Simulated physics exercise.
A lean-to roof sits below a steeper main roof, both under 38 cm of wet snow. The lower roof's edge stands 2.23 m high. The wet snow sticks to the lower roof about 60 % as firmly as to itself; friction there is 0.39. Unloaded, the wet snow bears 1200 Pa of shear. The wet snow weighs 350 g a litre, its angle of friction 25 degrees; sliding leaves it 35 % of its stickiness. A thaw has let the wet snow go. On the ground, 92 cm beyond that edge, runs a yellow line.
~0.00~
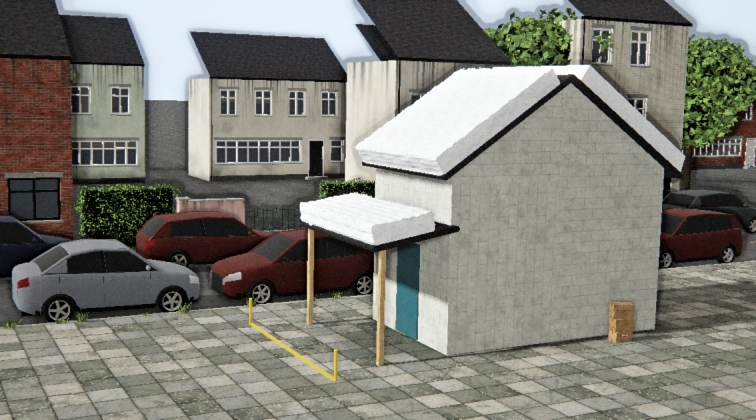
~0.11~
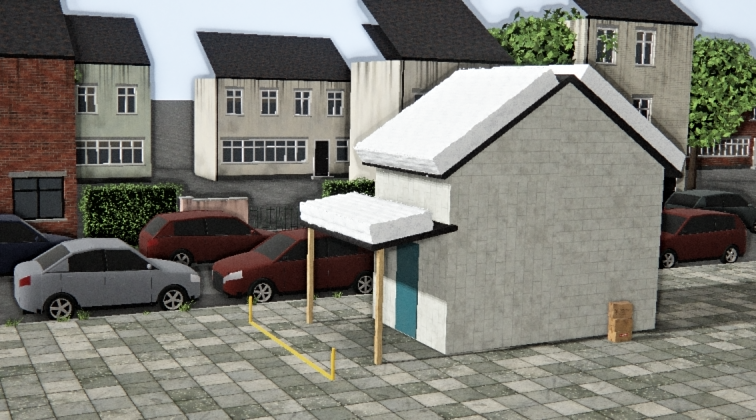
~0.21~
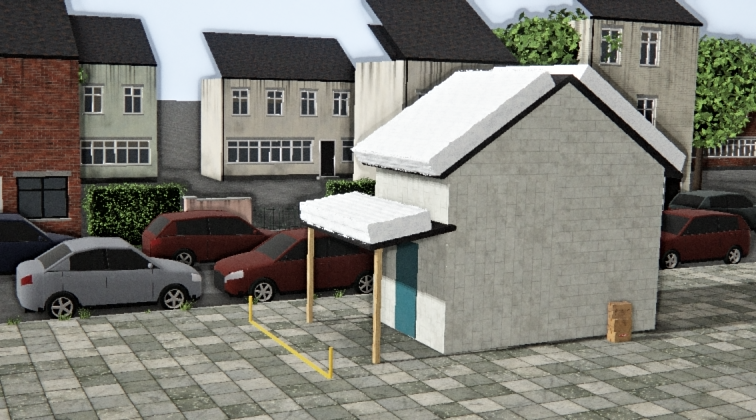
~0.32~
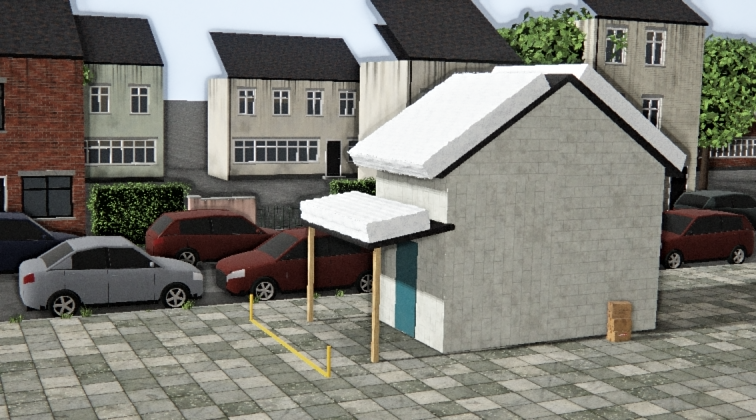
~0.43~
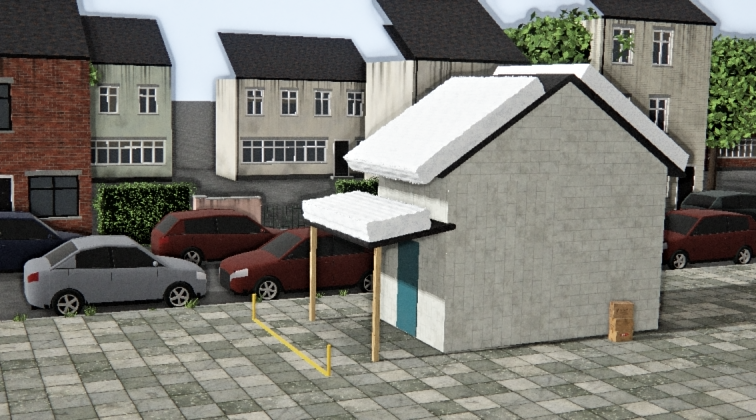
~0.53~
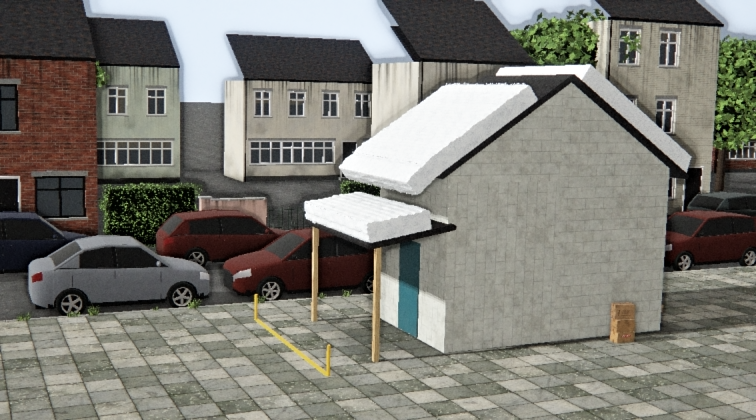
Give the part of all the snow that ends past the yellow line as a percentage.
It comes to some 63 %.
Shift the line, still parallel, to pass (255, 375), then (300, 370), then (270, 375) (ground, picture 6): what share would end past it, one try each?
In that order: 30 %, 50 %, 35 %.
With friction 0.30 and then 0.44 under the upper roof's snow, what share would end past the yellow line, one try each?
In turn about 45 %, 25 %.
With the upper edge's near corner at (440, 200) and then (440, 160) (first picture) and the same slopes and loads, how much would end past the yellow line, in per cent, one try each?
In that order: 35 %, 70 %.
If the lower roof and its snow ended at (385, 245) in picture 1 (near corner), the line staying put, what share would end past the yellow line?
Then about 70 %.
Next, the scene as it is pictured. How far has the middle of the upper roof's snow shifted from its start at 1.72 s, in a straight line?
Some 4.8 m.
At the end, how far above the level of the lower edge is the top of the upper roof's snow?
Some 0.4 m.
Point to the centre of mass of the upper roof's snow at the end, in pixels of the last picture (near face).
At about (265, 355).
By 1.08 s, none is below the lower edge and 0 % is past the line.
By 1.72 s, 54 % is below the lower edge and 43 % is past the line.
By 2.36 s, 78 % is below the lower edge and 62 % is past the line.
By 3.00 s, 79 % is below the lower edge and 63 % is past the line.
By 3.20 s, at the end, 79 % is below the lower edge and 63 % is past the line.
